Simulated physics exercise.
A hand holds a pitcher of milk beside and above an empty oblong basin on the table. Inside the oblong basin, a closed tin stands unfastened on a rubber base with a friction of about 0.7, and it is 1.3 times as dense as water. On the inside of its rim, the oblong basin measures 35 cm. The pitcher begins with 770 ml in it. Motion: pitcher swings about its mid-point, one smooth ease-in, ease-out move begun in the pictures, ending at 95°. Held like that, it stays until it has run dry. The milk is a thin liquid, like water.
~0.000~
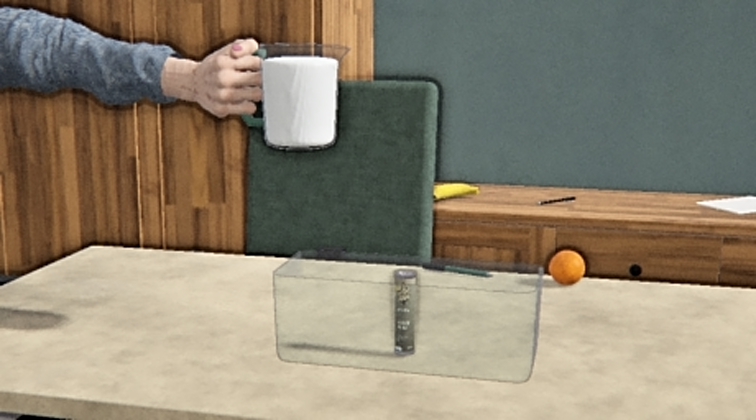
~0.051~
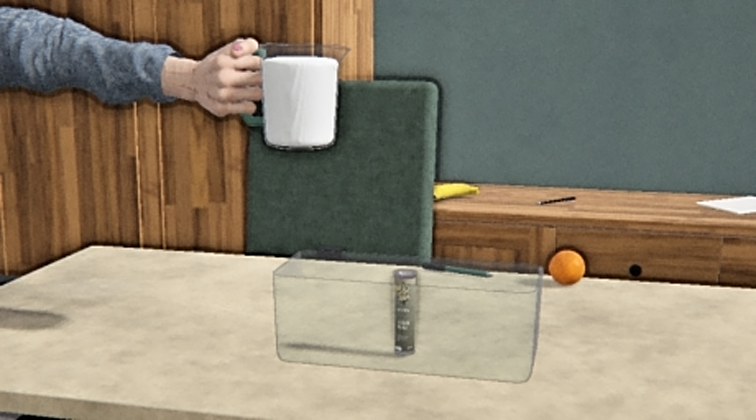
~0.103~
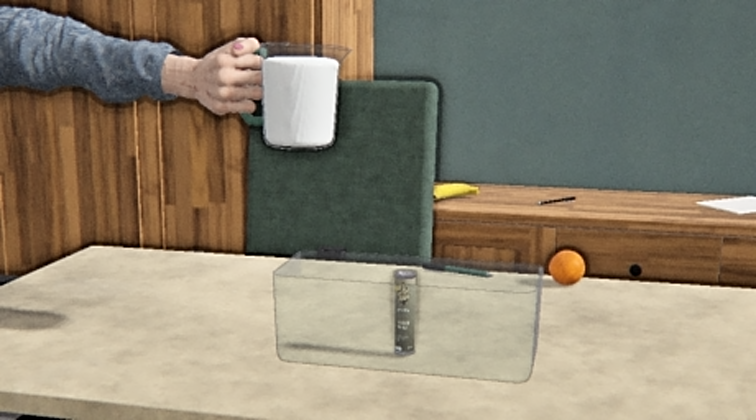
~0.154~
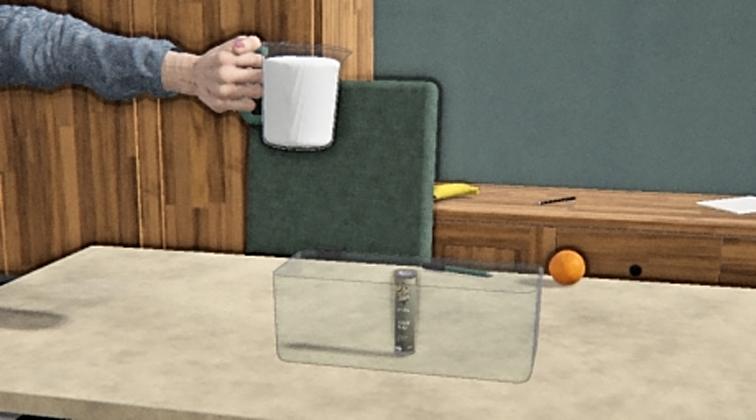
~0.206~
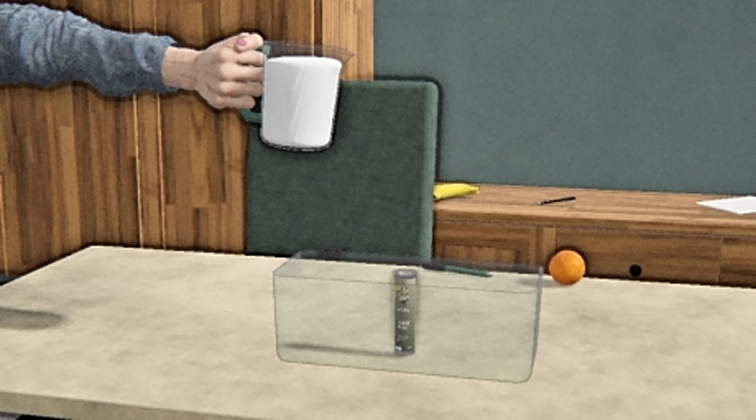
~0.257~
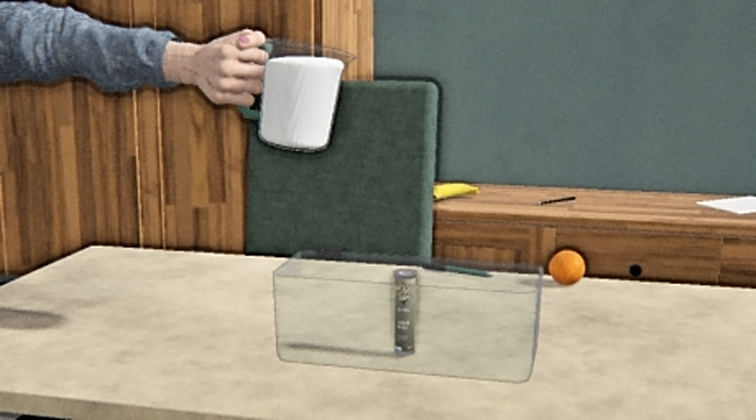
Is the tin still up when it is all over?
Yes, I reckon it can hold on.
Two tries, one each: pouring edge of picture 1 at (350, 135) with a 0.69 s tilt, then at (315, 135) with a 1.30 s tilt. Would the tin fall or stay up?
The tin overturns the first time and stays vertical the second time.
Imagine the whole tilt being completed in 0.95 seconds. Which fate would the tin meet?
So the tin will hold steady.
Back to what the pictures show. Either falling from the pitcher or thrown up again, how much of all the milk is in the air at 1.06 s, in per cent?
Estimated airborne part: Roughly 26 per cent.
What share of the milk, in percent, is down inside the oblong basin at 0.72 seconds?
About 1%.
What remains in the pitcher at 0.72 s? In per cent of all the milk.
I'd put it near 88 percent.
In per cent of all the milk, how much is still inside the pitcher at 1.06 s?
Remaining share: Approx. 44 %.
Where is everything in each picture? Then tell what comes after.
Tilt 0°; pouring edge (351, 48); surface from (266, 60) to (339, 61); the oblong basin's rim runs from (287, 263) to (540, 280); the tin's top is at (405, 277), in the first picture.
Tilt 0°; pouring edge (351, 48); surface from (266, 60) to (339, 61), in the second picture.
Tilt 1°; pouring edge (352, 49); surface from (267, 59) to (339, 62), in the third picture.
Tilt 3°; pouring edge (353, 51); surface from (268, 60) to (340, 63), in the fourth picture.
Tilt 6°; pouring edge (355, 53); surface from (269, 60) to (342, 63), in the fifth picture.
Tilt 9°; pouring edge (357, 57); surface from (271, 60) to (344, 63), in the sixth picture.
Then, 0.72 s in, the tilt is 55° and 87 per cent is still to pour; the tin stands where it began.
Then, 1.06 s in, the tilt is 87° and 45 per cent is still to pour; the tin stands where it began.
Then, 1.41 s in, the tilt is 95° and 9 per cent is still to pour; the tin stands where it began.
Then, 1.80 s in, the tilt is 95° and 1 per cent is still to pour; the tin stands where it began.
Finally, the tin stands where it began.
